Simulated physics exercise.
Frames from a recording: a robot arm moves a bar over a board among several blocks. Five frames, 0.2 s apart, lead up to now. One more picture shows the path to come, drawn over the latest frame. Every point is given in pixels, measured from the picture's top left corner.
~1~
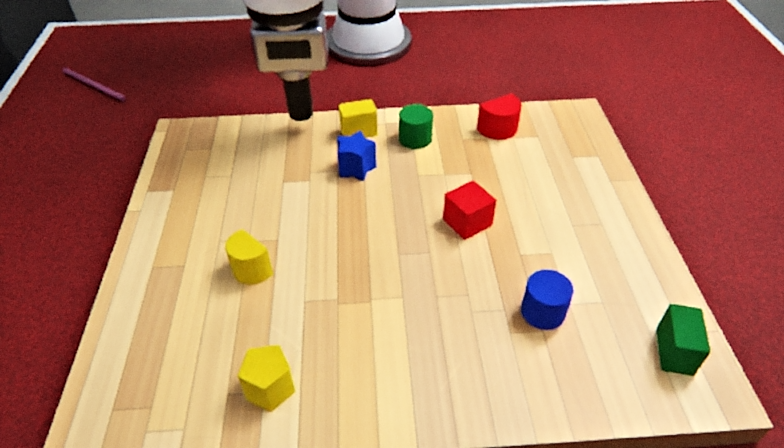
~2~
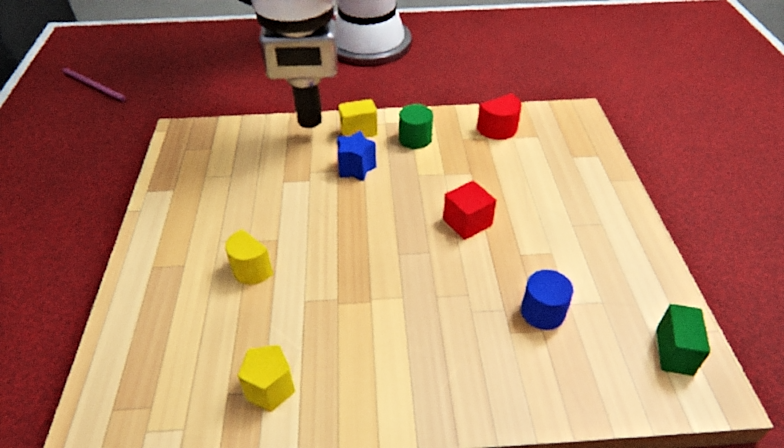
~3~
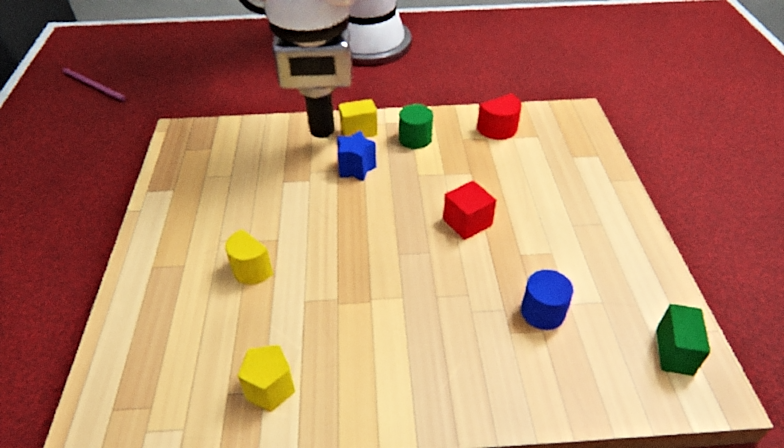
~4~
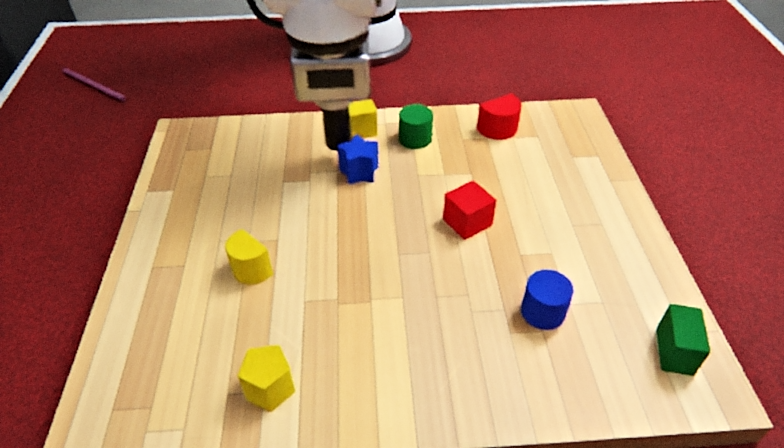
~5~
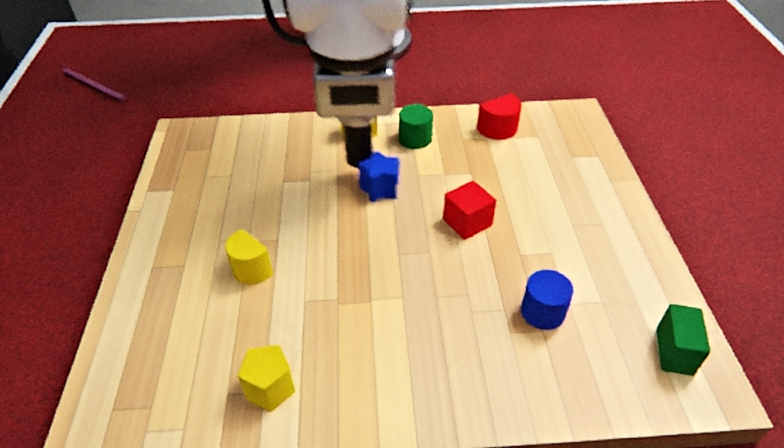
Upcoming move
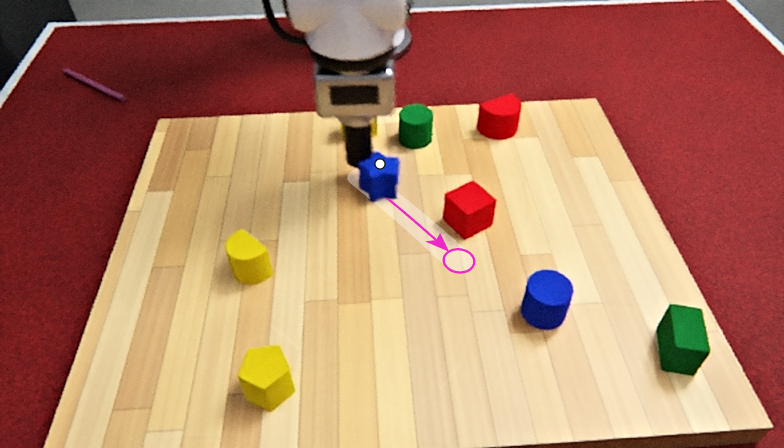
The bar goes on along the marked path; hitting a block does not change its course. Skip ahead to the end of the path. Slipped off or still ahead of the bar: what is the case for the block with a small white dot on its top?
Pushed along.
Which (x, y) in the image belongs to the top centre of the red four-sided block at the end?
In the picture, that point is around (504, 210).
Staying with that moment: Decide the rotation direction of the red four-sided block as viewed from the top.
Rotates counter-clockwise.
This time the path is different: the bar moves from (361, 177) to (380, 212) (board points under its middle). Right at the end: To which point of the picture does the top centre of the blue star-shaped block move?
Just about (409, 187).
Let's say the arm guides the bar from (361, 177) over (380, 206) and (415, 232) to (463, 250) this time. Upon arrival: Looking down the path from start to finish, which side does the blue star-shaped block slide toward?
It moves left.
Path on the board, from (361, 177) directly to (459, 261); the dot is on the blue star-shaped block.
The first path, step by step. One third of the way, bar at (392, 186); blue star-shaped block at (415, 189).
Two thirds of the way, bar at (426, 214); blue star-shaped block at (453, 218); red four-sided block at (493, 205), turned 40° anticlockwise.
At the end, bar at (461, 244); yellow rectangular block in place; blue star-shaped block at (492, 248); red four-sided block at (504, 210), turned 85° anticlockwise.
